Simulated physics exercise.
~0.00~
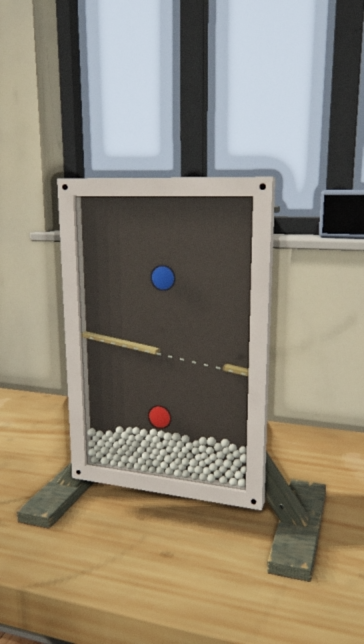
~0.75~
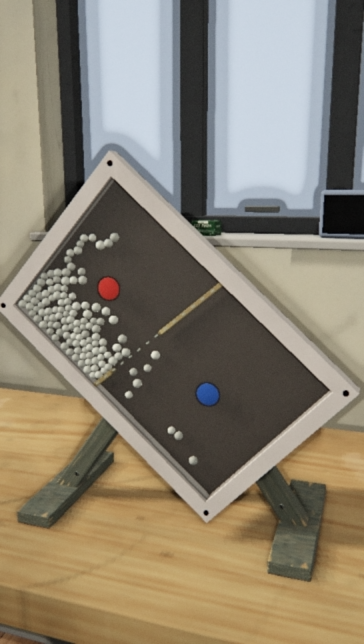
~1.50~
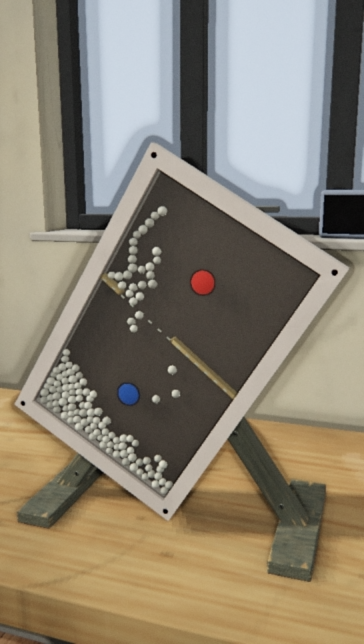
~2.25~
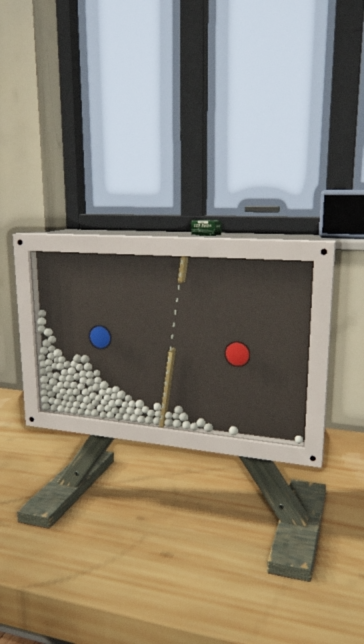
In the video, a framed case of small white balls turns clockwise on its stand, pauses tilted, then turns further the same way as balls pass through the divider's gap. It ends on its side, most balls heaped around the blue sticker at left, few on the red side.
